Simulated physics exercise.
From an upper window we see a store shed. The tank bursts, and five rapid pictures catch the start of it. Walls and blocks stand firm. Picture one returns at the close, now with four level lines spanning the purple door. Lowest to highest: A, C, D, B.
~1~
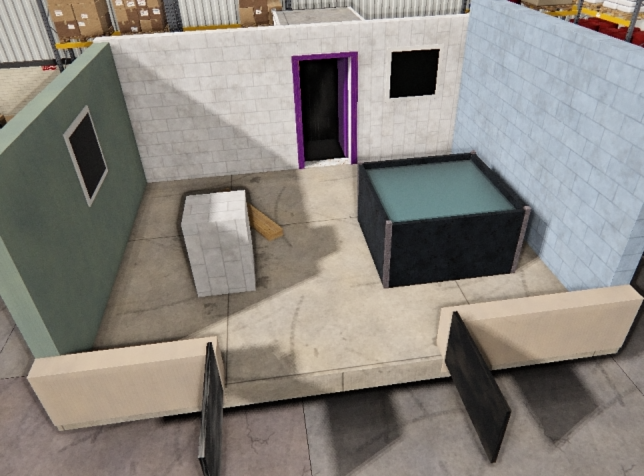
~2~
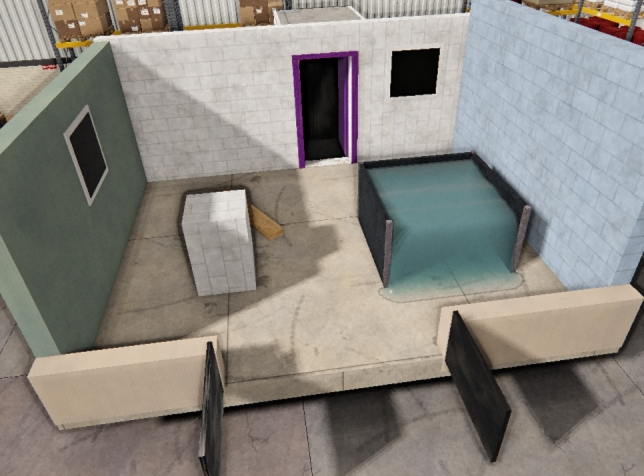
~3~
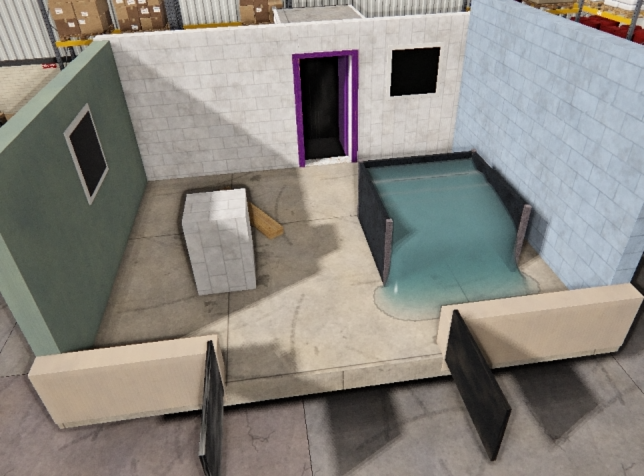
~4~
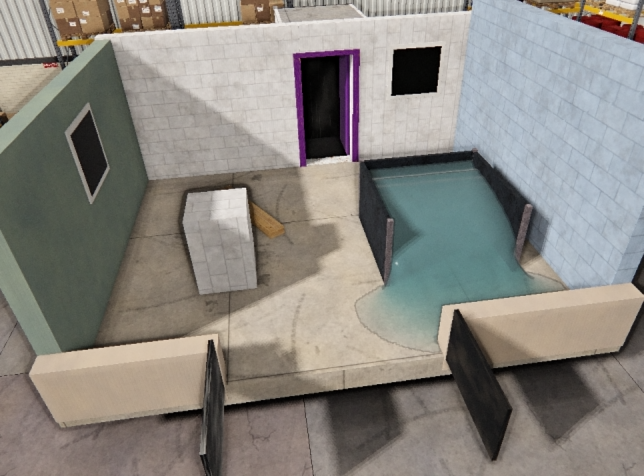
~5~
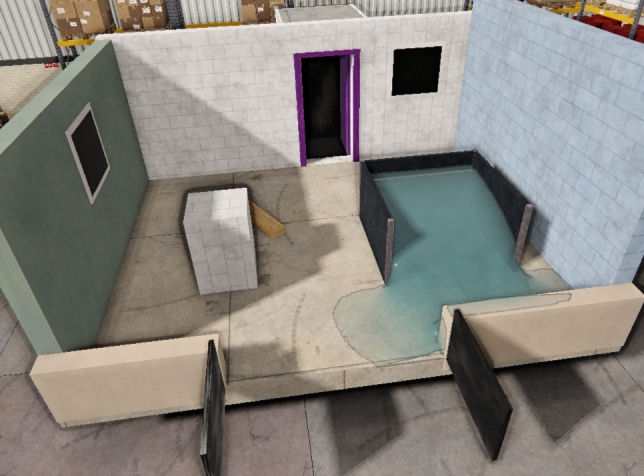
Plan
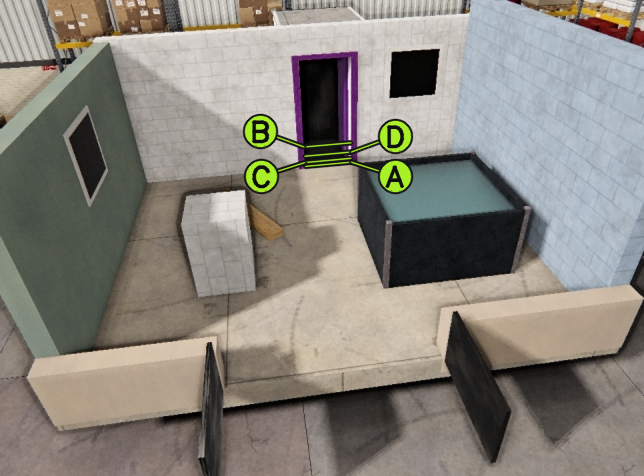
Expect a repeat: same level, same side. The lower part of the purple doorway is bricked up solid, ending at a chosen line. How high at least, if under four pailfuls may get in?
Choose A.
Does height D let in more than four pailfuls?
No.
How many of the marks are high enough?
All of the four.
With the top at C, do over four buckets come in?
No, not at all.
In lime, A at (328, 164); B at (327, 144); C at (328, 160); D at (328, 154); from the bottom up A, C, D, B.
If A is chosen, a splash gets over, under a bucket.
If B is chosen, nothing gets over.
If C is chosen, nothing gets over.
If D is chosen, nothing gets over.
